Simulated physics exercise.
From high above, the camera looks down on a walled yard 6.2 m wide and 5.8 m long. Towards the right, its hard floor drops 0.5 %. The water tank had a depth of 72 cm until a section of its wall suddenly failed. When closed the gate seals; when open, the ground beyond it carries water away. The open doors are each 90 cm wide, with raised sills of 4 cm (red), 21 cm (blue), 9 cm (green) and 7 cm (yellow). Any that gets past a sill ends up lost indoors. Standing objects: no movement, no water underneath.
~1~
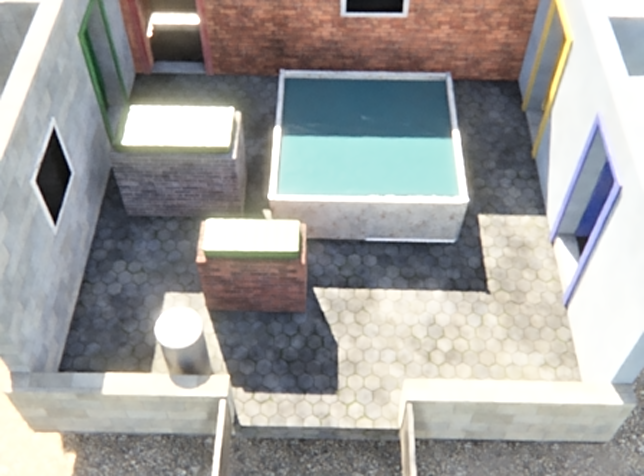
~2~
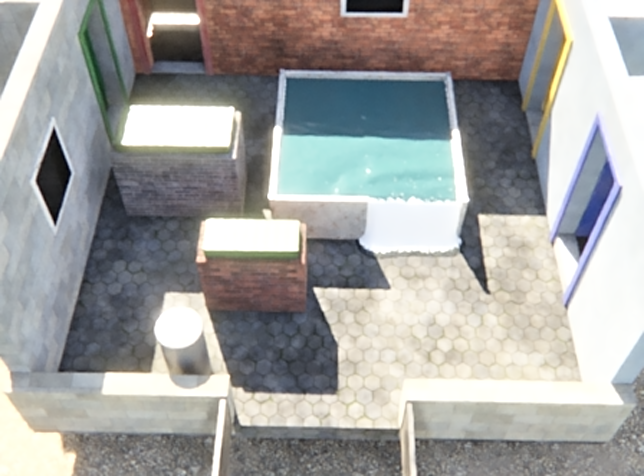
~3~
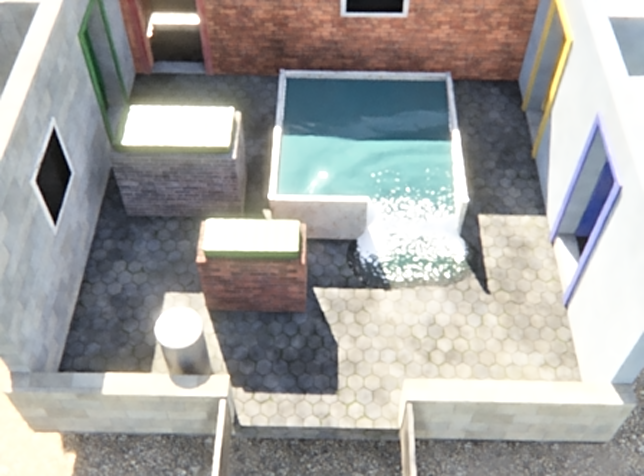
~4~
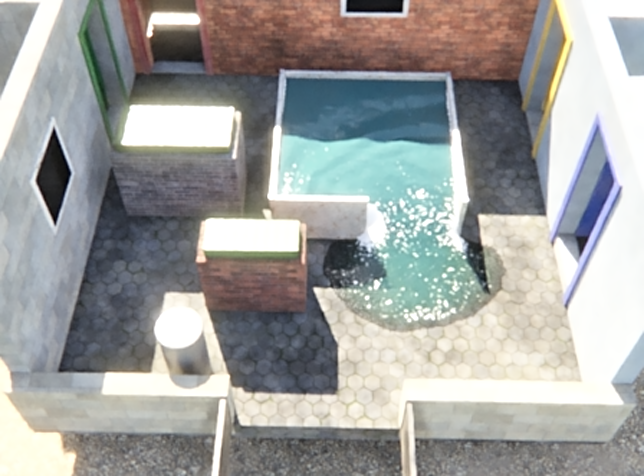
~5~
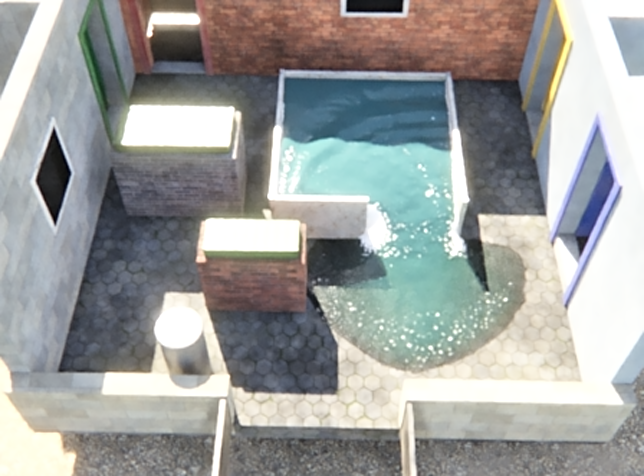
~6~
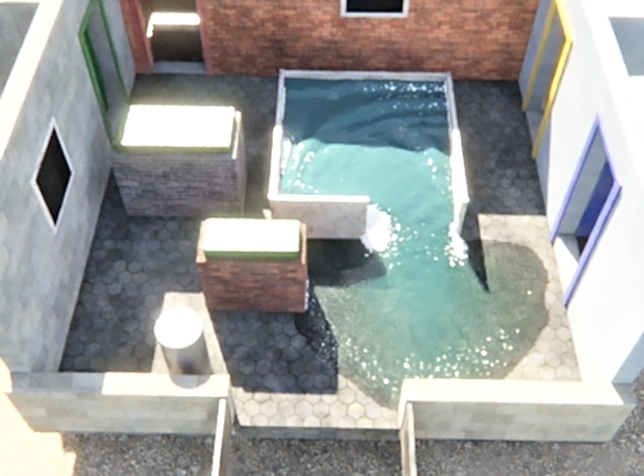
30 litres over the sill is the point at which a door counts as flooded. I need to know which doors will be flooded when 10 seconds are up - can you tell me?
At the end, red door: The total remains smaller than the cap; blue door: The total remains smaller than the cap; green door: The total remains smaller than the cap; yellow door: The total grows larger than the cap.
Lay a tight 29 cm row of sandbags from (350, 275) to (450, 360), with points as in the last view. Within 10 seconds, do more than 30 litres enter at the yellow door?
Note, yellow vs limit: Higher.
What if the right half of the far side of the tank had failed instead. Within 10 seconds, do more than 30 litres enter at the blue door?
Compared with the limit, blue is less.
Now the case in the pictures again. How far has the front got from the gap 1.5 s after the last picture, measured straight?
Some 3.6 metres from the gap.
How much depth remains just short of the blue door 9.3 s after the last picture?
Some 9.0 centimetres of depth.
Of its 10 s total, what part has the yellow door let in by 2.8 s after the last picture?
Some 0 per cent by then.
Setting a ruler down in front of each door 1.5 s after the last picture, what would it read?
In centimetres - red: 0, blue: 7, green: 0, yellow: 0.
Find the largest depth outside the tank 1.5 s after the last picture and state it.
I'd say near 52 centimetres.
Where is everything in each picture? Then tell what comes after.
The water tank at (366, 136) is whole and still, 72 cm deep, in the first picture.
Water pours out at (411, 226) and has run 0.7 m, to (457, 249); typically 6 cm deep outside, 72 cm at the water tank's back, in the second picture.
Water pours out at (411, 227) and has run 0.9 m, to (369, 280); typically 11 cm deep outside, 72 cm at the water tank's back, in the third picture.
The front is at (389, 324), 1.4 m from the gap at (411, 228); 2.3 m2 of floor is under water; 72 cm left at the back of the water tank, in the fourth picture.
The front is at (396, 362), 2.0 m from the gap at (411, 227); 3.9 m2 of floor is under water; 72 cm left at the back of the water tank, in the fifth picture.
Water pours out at (411, 227) and has run 2.5 m, to a hidden place; typically 5 cm deep outside, 69 cm at the water tank's back, in the sixth picture.
Then, 0.7 s after the last picture water covers 30 % of the floor and is deepest (57 cm) near (579, 412); red door not reached, blue door 7 cm at the sill, 0 L in, green door not reached, yellow door not reached.
Then, 1.5 s after the last picture water covers 30 % of the floor and is deepest (52 cm) near (486, 410); red door not reached, blue door 7 cm at the sill, 0 L in, green door not reached, yellow door not reached.
Then, 2.8 s after the last picture water covers 40 % of the floor and is deepest (30 cm) near (579, 412); red door not reached, blue door 20 cm at the sill, 0 L in, green door not reached, yellow door not reached.
Then, 5.3 s after the last picture water covers 70 % of the floor and is deepest (24 cm) near (564, 412); red door not reached, blue door 14 cm at the sill, 2 L in, green door not reached, yellow door 6 cm at the sill, 0 L in.
Then, 9.3 s after the last picture water covers 95 % of the floor and is deepest (14 cm) near (579, 412); red door 7 cm at the sill, 6 L in, blue door 9 cm at the sill, 2 L in, green door 10 cm at the sill, 1 L in, yellow door 14 cm at the sill, 80 L in.
